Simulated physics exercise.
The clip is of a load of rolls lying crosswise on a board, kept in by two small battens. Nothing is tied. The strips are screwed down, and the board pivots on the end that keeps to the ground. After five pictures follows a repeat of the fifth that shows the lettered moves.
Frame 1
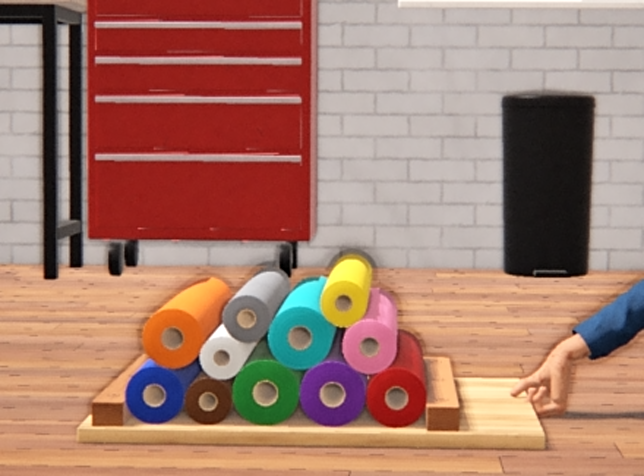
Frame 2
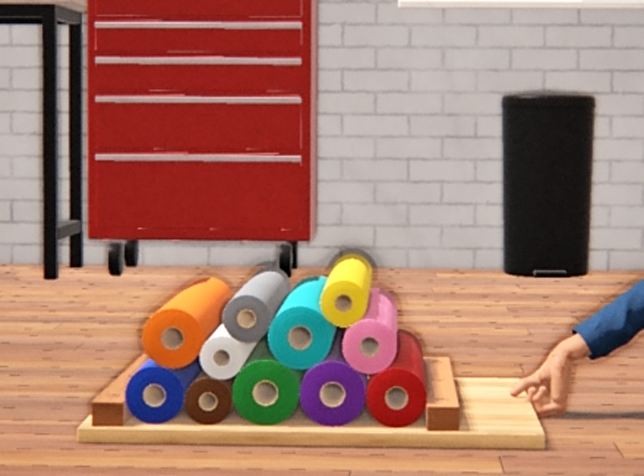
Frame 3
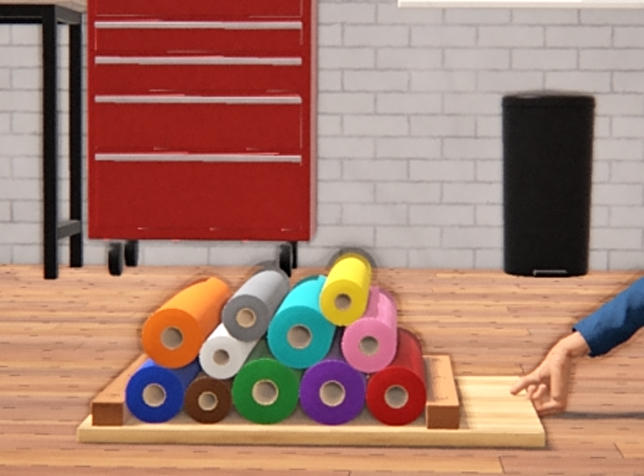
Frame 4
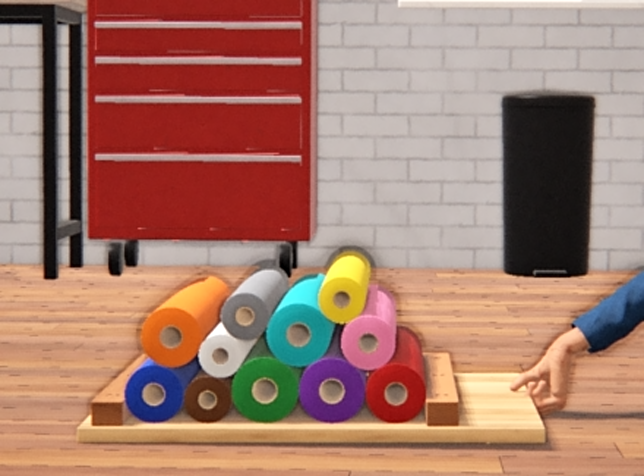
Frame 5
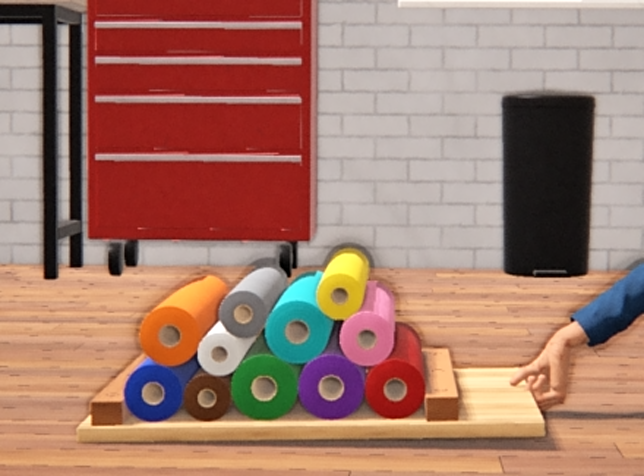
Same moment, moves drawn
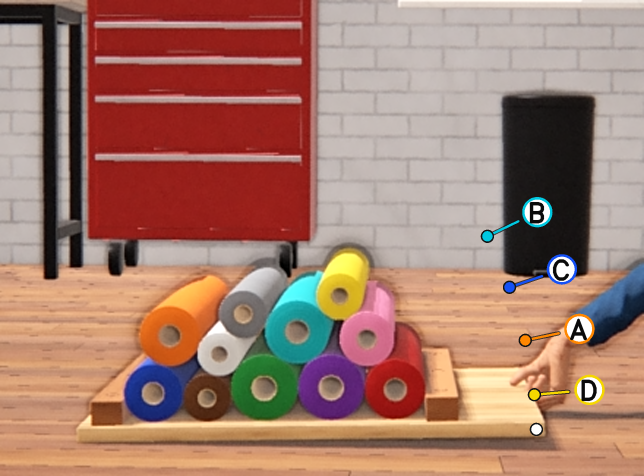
In this clip, colourful rolls lie stacked between two battens on a wooden board, in front of a red drawer cabinet and black bin. A hand at the board's right end stays nearly still as the rolls shift very slightly.
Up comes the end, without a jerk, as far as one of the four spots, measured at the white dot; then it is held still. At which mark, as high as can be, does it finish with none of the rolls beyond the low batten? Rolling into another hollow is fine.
Raise it to A.
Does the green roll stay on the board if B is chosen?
Yes.
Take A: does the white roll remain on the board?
The white roll: Yes.
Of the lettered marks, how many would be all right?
Two of them.
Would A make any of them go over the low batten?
At A: No.
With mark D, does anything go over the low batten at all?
At D: No.
On the copy, A at (525, 340); B at (488, 237); C at (509, 287); D at (534, 395); the white dot at (536, 430).
On A. First, board at 11°.
Then, board at 13°.
Finally, board at 13°, none over the low batten.
By contrast, B one over the low batten (orange); C one over the low batten (orange); D none over the low batten.
